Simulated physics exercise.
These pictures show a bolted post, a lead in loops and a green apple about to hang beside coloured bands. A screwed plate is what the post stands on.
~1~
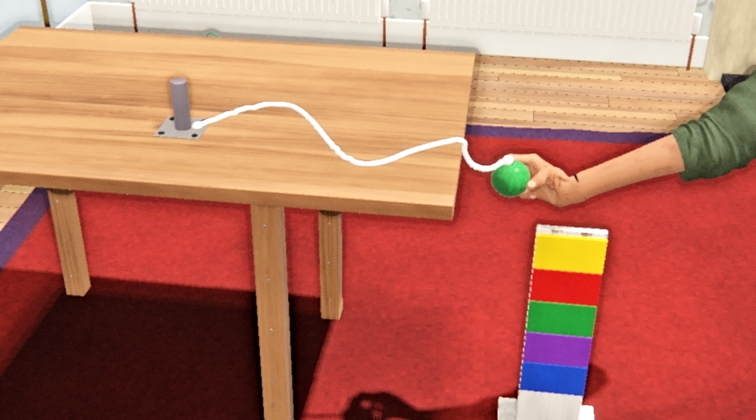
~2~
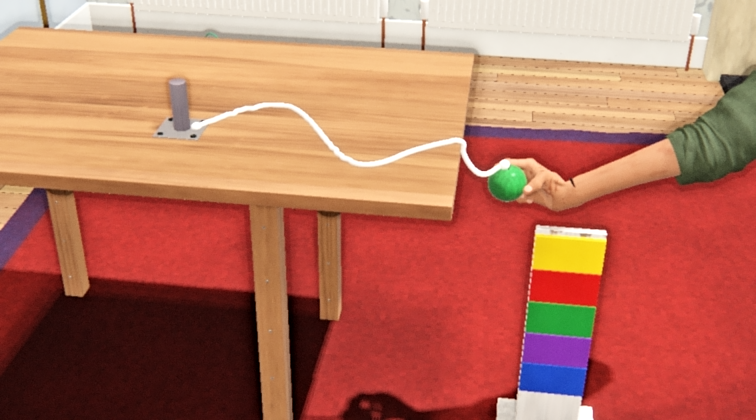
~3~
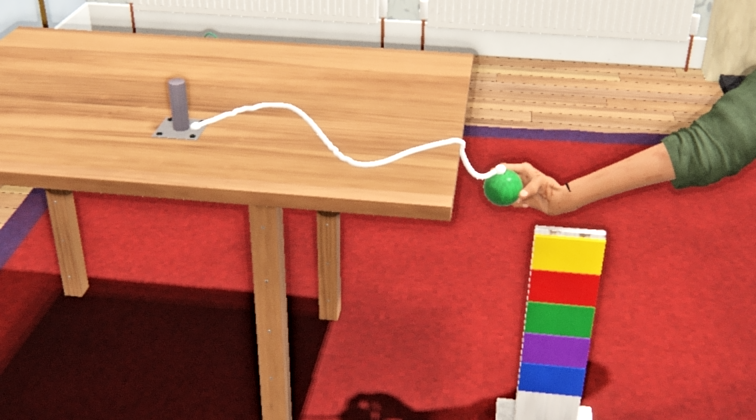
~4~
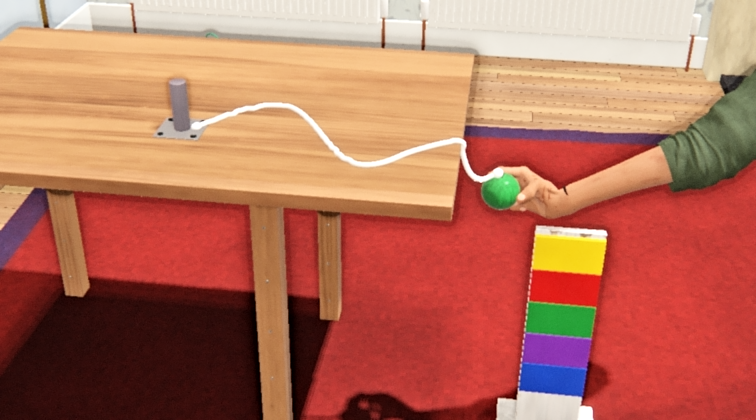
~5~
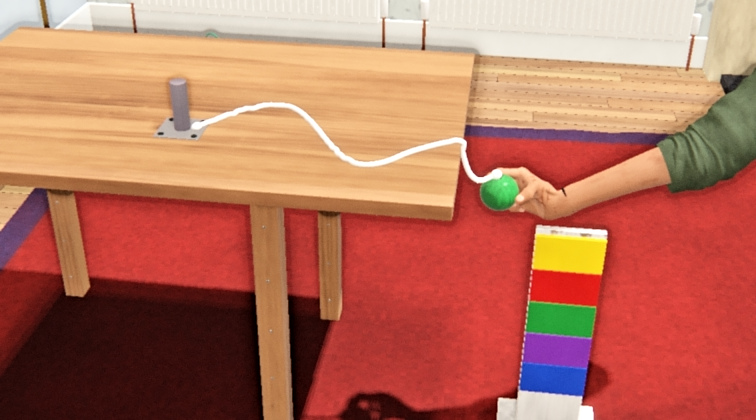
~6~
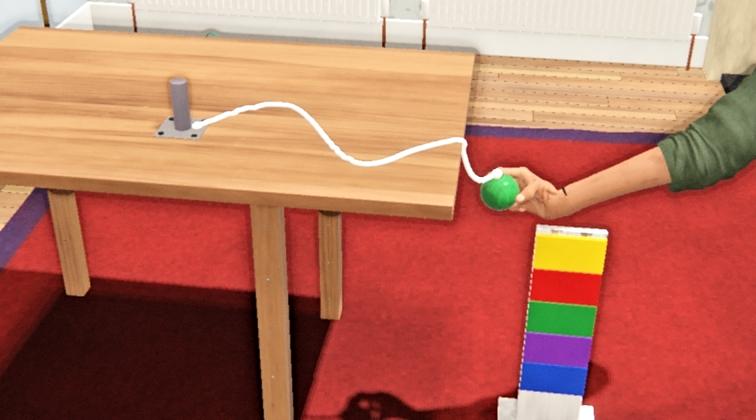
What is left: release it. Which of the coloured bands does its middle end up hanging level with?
It ends up level with the green band.
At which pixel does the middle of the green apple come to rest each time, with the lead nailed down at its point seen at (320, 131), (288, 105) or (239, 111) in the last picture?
Roughly (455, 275), (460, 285) and (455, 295), in that order.
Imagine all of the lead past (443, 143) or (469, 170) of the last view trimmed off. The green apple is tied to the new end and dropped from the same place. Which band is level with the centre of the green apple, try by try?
Per try - 1: Yellow; 2: Red.
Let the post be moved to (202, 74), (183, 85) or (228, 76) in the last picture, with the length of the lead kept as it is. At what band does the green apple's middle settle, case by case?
First try: Red; second try: Red; third try: Green.
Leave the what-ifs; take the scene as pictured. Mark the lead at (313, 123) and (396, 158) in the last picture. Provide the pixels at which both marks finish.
They end up around (361, 133) and around (462, 174).
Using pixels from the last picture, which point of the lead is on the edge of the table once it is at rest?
Location: About (360, 164).
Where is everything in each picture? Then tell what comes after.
Green apple (511, 178); yellow (570, 255); red (565, 288); green (561, 320); purple (557, 351); blue (553, 380), in the first picture.
Green apple (507, 183); lead through (228, 115) (292, 108) (326, 140) (379, 164) (443, 143), in the second picture.
Green apple (503, 187), in the third picture.
Green apple (501, 191); lead through (228, 115) (292, 108) (326, 140) (379, 164) (443, 143), in the fourth picture.
Green apple (499, 192), in the fifth picture.
Green apple (500, 191); lead through (228, 115) (293, 107) (326, 139) (380, 163) (444, 143), in the sixth picture.
Early on, apple near (487, 297); level with red.
Midway, apple near (429, 297); level with green.
Near the end, apple near (465, 310); level with green.
Finally, apple near (455, 310); level with green. The green one.
